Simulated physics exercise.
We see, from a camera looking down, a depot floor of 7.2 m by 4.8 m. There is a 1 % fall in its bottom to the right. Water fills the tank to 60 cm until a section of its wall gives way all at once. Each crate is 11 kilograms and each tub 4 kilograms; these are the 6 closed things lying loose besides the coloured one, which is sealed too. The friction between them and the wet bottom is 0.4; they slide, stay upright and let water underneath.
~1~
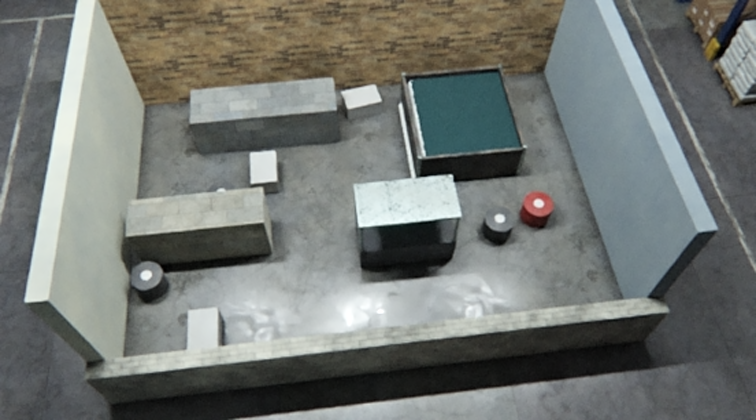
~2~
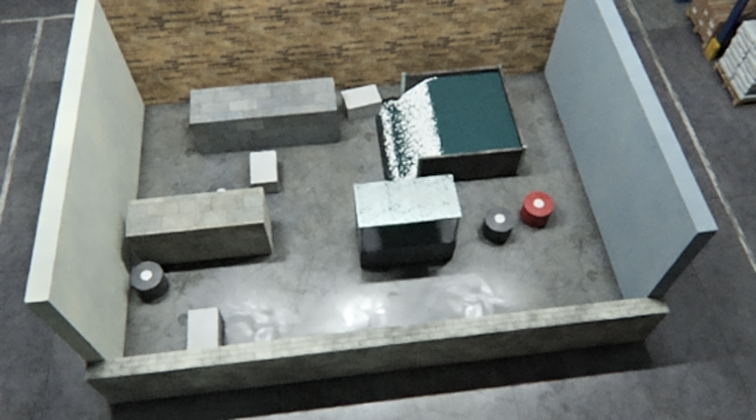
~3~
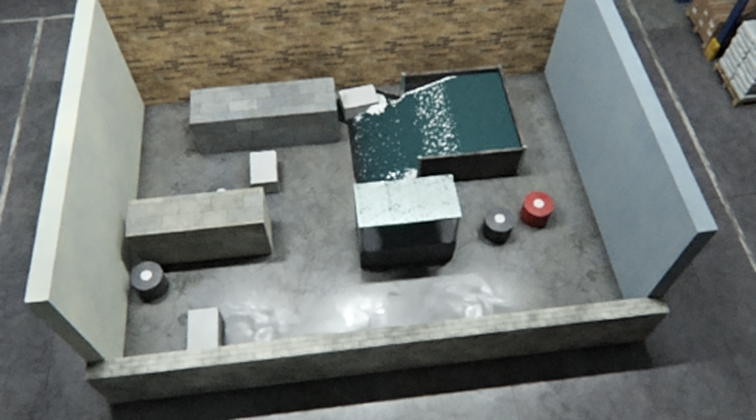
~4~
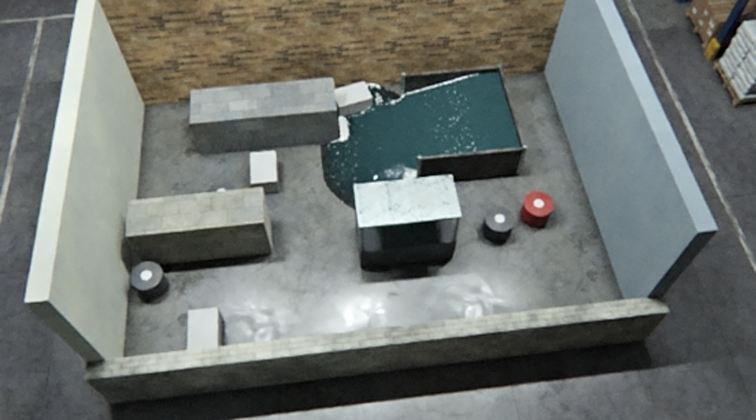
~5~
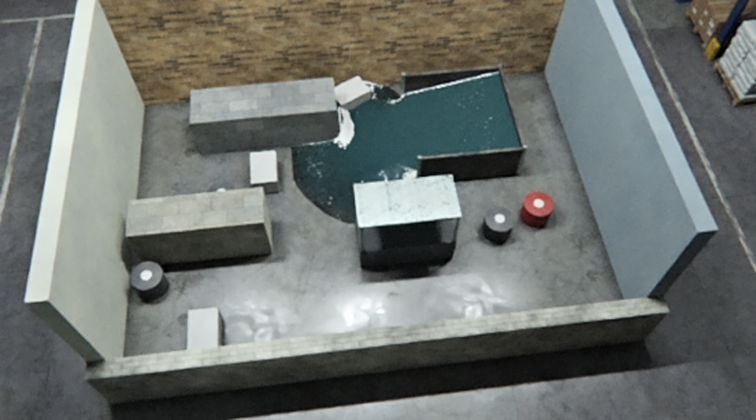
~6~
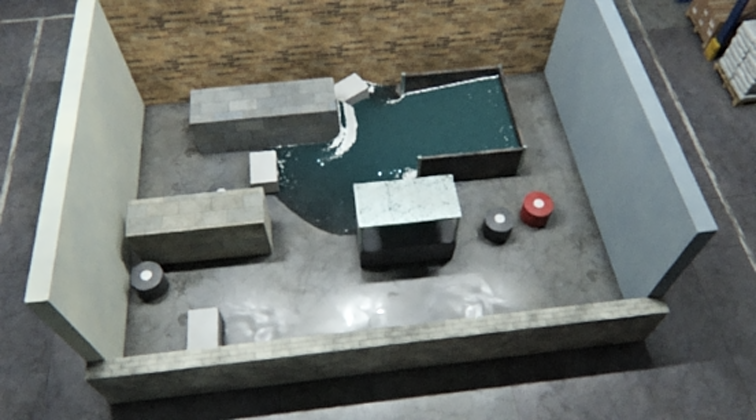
Dark green water pouring from an open-sided tank and spreading left across a walled grey floor, nudging a pale box beside a long block.
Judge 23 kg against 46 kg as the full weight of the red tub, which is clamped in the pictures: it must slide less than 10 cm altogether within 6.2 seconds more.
Going by the film, I'd say the light option works.
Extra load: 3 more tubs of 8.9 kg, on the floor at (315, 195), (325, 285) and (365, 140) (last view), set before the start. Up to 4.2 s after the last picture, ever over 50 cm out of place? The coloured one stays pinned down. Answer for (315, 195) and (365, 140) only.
In order: Greater and greater.
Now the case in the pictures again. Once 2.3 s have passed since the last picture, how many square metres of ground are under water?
About 21 m2.
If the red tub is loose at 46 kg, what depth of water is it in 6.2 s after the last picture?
Something like 3 centimetres.
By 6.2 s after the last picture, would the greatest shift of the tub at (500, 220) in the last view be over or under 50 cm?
Answer: Short of it.
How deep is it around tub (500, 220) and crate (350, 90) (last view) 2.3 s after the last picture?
Depth approx. 0 cm / 13 cm.
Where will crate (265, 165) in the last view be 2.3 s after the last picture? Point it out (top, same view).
It ends up close to (164, 125).
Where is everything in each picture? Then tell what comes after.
The red tub at (538, 204), on the bottom; 2.7 m2 under water; 0 of 7 have shifted, in the first picture.
The red tub at (538, 204), on the bottom; water covers 3.6 m2; 0 of 7 have shifted, in the second picture.
The red tub at (538, 204) rests on the ground; 4.6 m2 under water; 0 of 7 have shifted, in the third picture.
The red tub at (538, 204), on the bottom; 5.7 m2 under water; 1 of 7 have shifted, in the fourth picture.
The red tub at (538, 204), on the bottom; water covers 6.7 m2; 1 of 7 have shifted, in the fifth picture.
The red tub at (538, 204), on the bottom; water covers 7.7 m2; 1 of 7 have shifted, in the sixth picture.
Then, 0.6 s after the last picture the red tub would be 0 cm from its start with 23 kg and 0 cm from its start with 46 kg; 0 cm of water round it then.
Then, 2.3 s after the last picture the red tub would be 0 cm from its start with 23 kg and 0 cm from its start with 46 kg; 0 cm of water round it then.
Then, 4.2 s after the last picture the red tub would be 0 cm from its start with 23 kg and 0 cm from its start with 46 kg; 2 cm of water round it then.
Then, 6.2 s after the last picture the red tub would be 0 cm from its start with 23 kg and 0 cm from its start with 46 kg; 3 cm of water round it then.
